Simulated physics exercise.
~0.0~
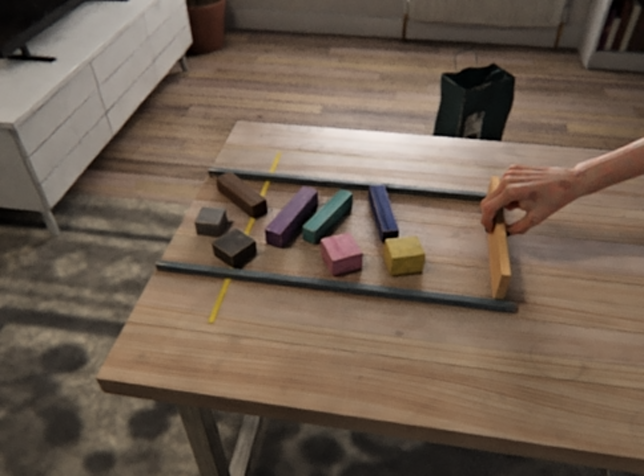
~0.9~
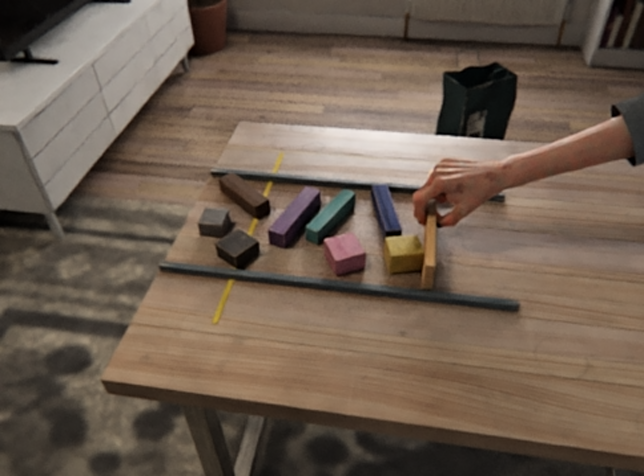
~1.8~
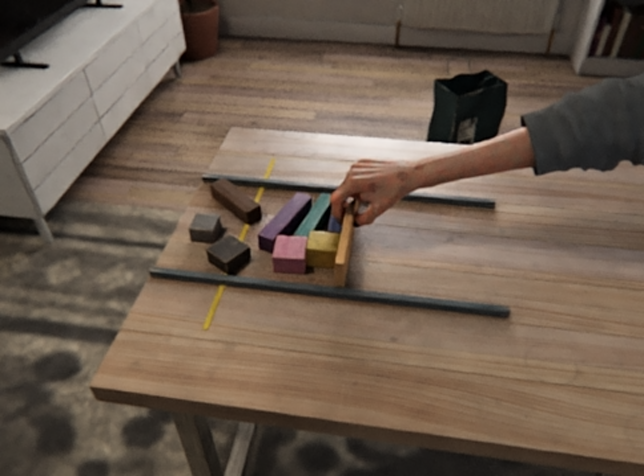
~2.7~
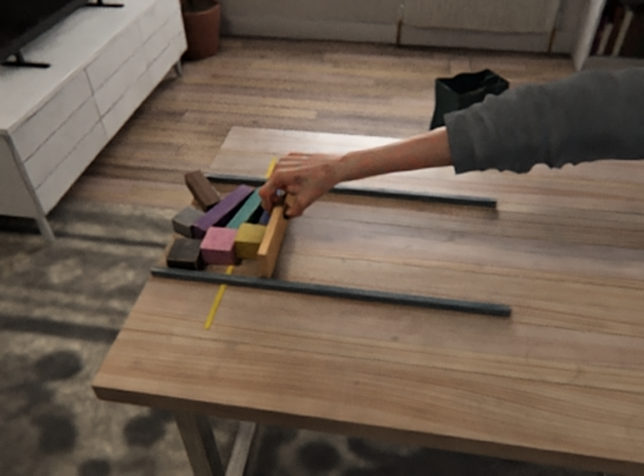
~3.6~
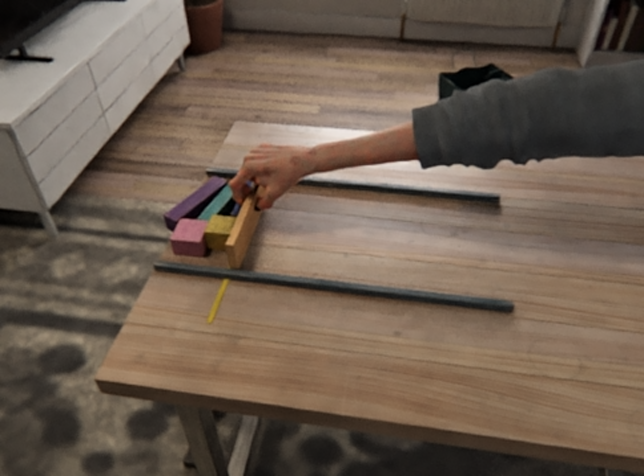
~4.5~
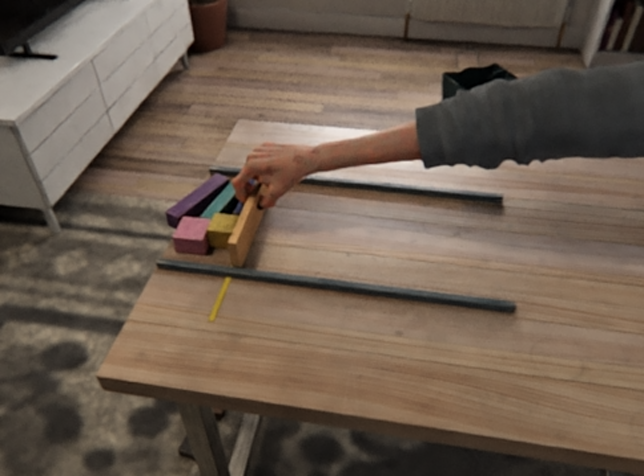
On a wooden table in a living room, a hand slid an upright board leftward between two rails, bunching colourful sticks and blocks together until the brown, grey and black pieces dropped off the far left edge, while the others stayed crowded against the board.
